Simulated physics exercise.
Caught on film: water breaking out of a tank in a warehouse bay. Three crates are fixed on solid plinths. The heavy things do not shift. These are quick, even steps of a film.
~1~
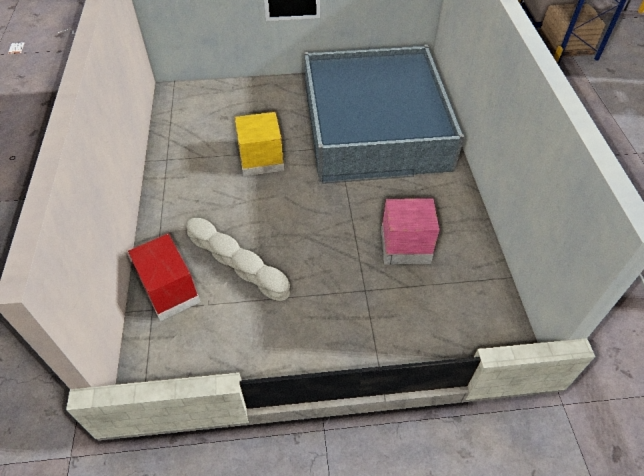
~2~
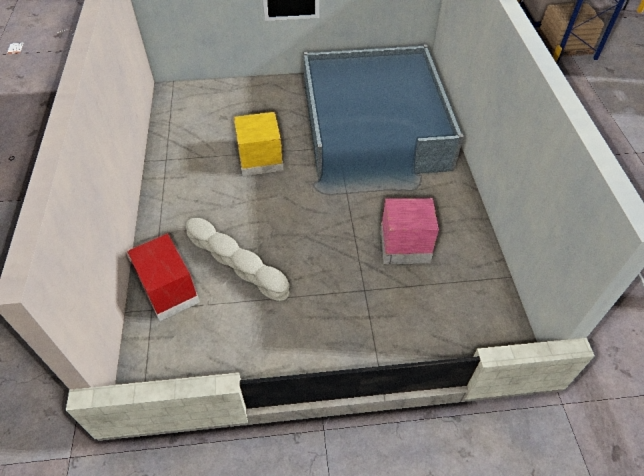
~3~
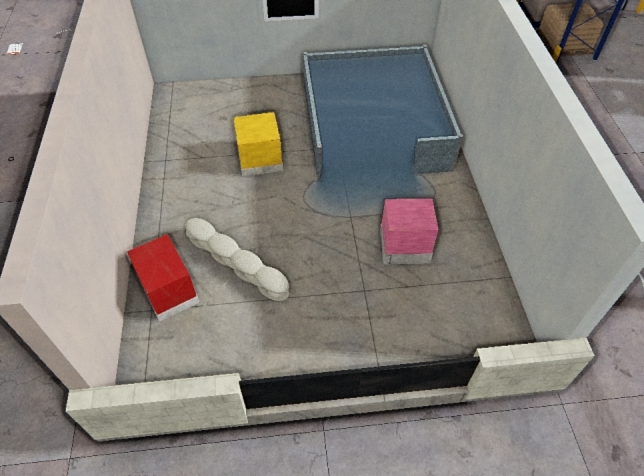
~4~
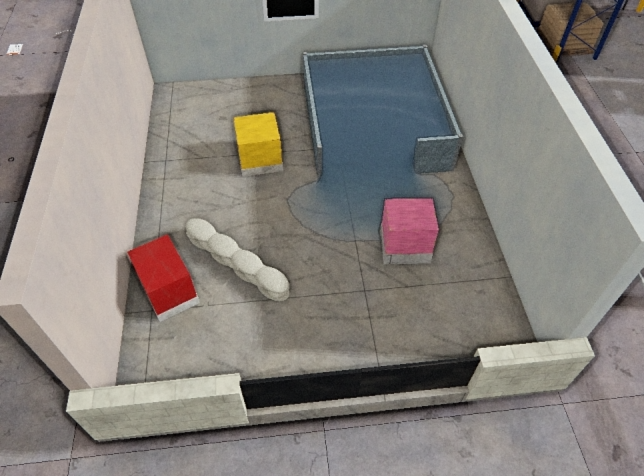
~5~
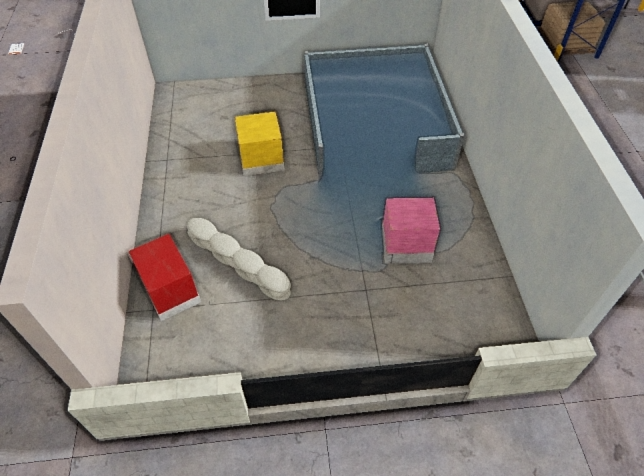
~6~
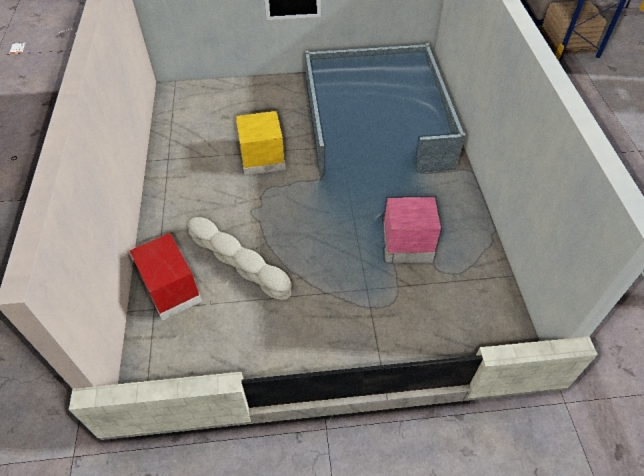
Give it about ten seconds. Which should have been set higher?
In the end: The pink crate is wetted; the yellow crate escapes dry; the red crate is wetted.
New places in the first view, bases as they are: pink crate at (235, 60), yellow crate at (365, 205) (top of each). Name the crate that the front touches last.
That is the pink crate.
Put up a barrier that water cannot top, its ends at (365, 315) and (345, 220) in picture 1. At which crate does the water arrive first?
It is the crate marked pink.
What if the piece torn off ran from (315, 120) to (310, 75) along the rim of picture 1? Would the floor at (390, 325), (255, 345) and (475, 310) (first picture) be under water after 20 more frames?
In that order: Under water, no water, clear.
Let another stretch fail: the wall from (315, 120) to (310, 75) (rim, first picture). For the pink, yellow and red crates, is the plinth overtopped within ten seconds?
One by one: Pink crate keeps dry, yellow crate takes water, red crate gets wet.
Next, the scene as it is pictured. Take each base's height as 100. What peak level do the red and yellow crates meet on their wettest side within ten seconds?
In turn 160 and 80 per cent.
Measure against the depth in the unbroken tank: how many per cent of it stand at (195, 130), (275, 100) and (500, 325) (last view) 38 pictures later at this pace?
In turn 8, 2 and 20 in a hundred.
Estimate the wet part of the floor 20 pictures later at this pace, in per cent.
Near 70 in a hundred.
A moment on, water covers 30 % of the floor; the pink crate water round its plinth, the yellow crate not reached, the red crate not reached.
Next, water covers 45 % of the floor; the pink crate water round its plinth, the yellow crate not reached, the red crate not reached.
Then, water covers 70 % of the floor; the pink crate water round its plinth, the yellow crate water round its plinth, the red crate water round its plinth.
Later, water covers 90 % of the floor; the pink crate water round its plinth, the yellow crate water round its plinth, the red crate water round its plinth.
In the end, water covers 100 % of the floor; the pink crate was topped, the yellow crate stayed above the water, the red crate was topped.
